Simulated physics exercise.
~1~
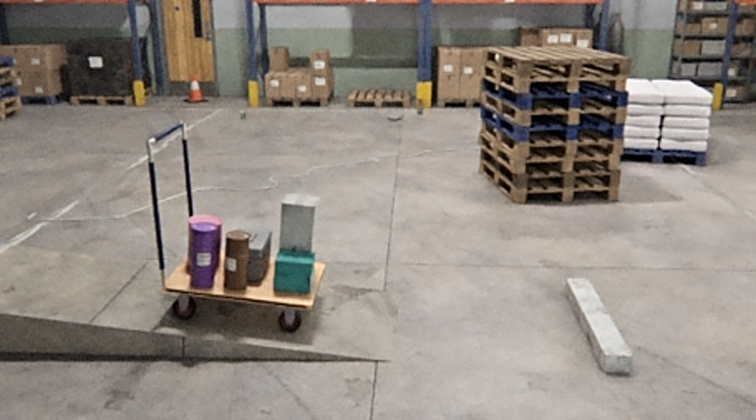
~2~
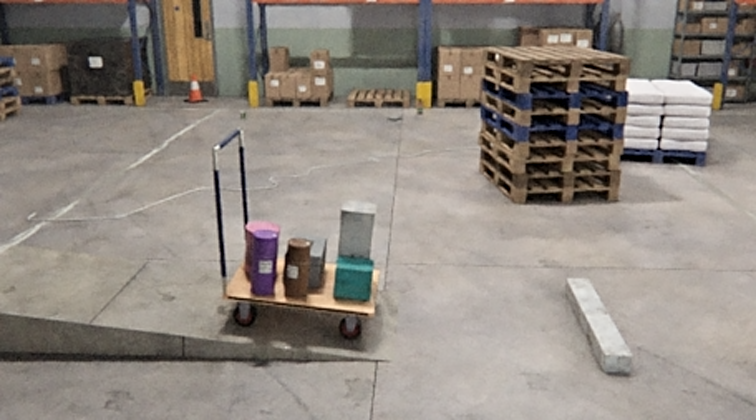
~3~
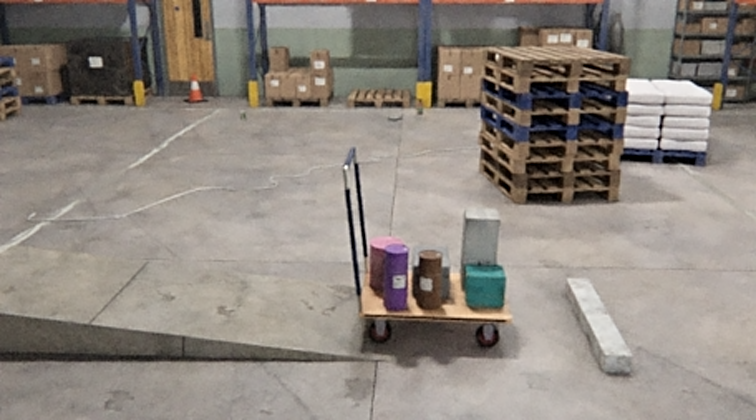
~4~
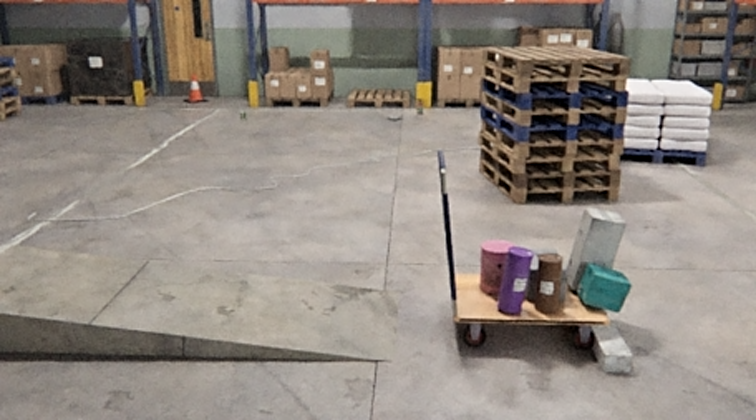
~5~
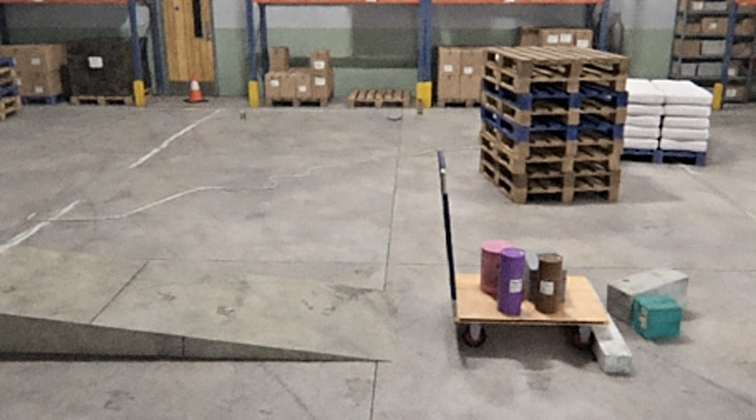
A flat trolley loaded with canisters, a pail and boxes rolled right off a low ramp and across the warehouse floor until it stopped at a kerb, where the tall pale box and turquoise parcel tumbled off, while the rest stayed aboard.
